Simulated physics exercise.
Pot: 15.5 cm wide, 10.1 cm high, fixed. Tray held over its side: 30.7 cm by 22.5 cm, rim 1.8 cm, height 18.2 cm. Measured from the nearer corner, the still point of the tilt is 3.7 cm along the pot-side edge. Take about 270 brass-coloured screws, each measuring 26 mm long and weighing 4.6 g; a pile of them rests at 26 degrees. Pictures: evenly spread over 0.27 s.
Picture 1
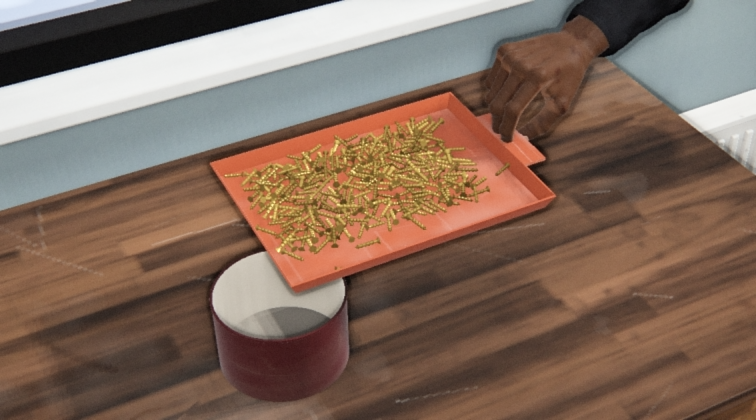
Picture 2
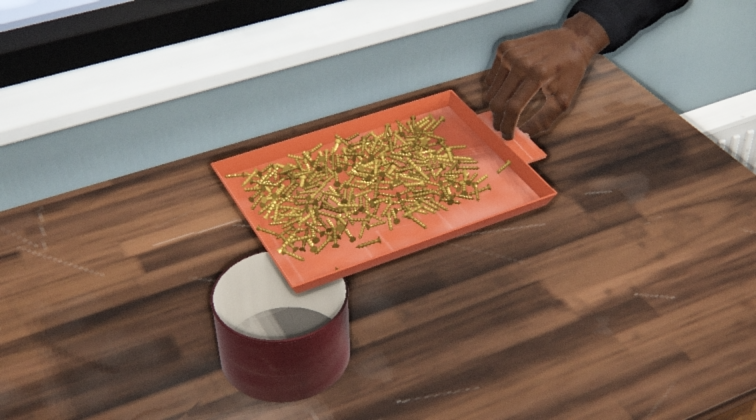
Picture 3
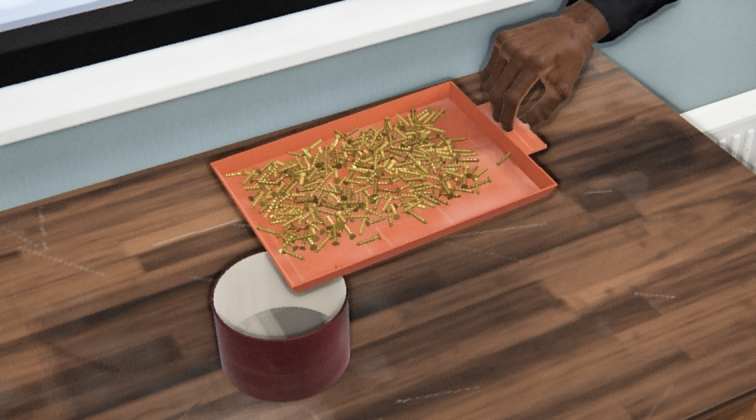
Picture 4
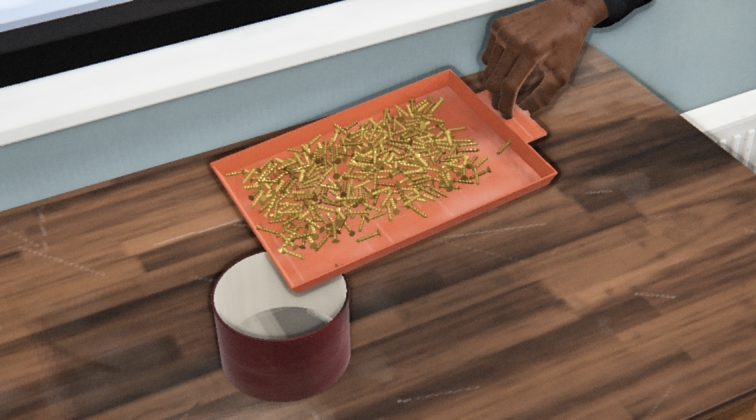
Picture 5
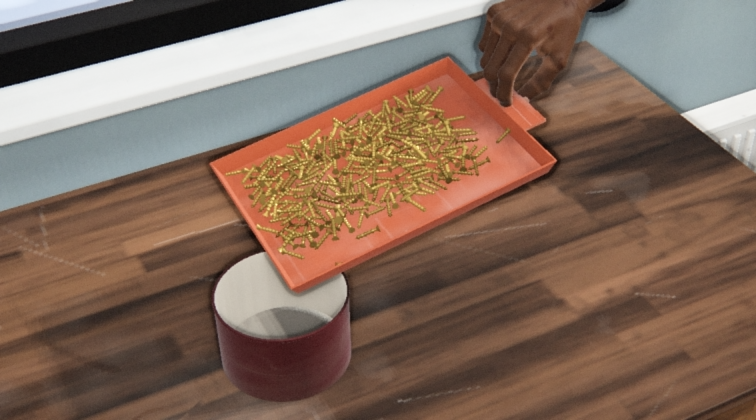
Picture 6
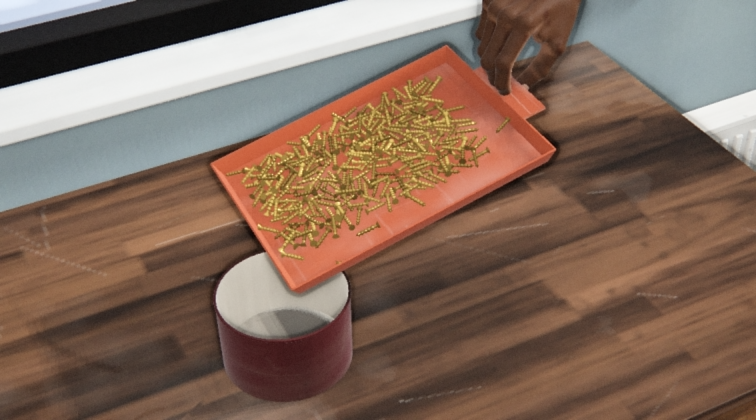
A hand slowly tilts an orange tray of brass-coloured screws toward a dark red pot.
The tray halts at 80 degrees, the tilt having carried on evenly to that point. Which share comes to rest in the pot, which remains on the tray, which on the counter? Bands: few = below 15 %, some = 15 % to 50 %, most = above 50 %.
Pot: Some, left on the tray: Few, counter: Most.
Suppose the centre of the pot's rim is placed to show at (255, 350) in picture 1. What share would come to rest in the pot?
About 45 per cent.
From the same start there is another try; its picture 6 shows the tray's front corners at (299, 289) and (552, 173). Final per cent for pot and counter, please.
Final per cent - pot 0, counter 100.
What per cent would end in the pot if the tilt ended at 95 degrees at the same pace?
In that case some 30 per cent.
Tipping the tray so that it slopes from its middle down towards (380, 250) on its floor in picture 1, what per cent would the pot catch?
Estimate: Near 0 per cent.
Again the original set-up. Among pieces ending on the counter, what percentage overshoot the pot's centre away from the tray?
About 90 per cent.
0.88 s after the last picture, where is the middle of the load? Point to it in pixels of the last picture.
Approximately (241, 232) in the last view.
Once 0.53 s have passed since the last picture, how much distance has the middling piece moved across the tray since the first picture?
Roughly 9 cm.
Then, 0.53 s after the last picture, tilt 45 degrees; the tray holds 100 %, the pot 0 %.
Then, 0.88 s after the last picture, tilt 66 degrees; the tray holds 60 %, the pot 10 %.
Then, 1.33 s after the last picture, tilt 80 degrees; the tray holds 5 %, the pot 35 %.
In the end, pot 35 %, tray 0 %, counter 65 %.
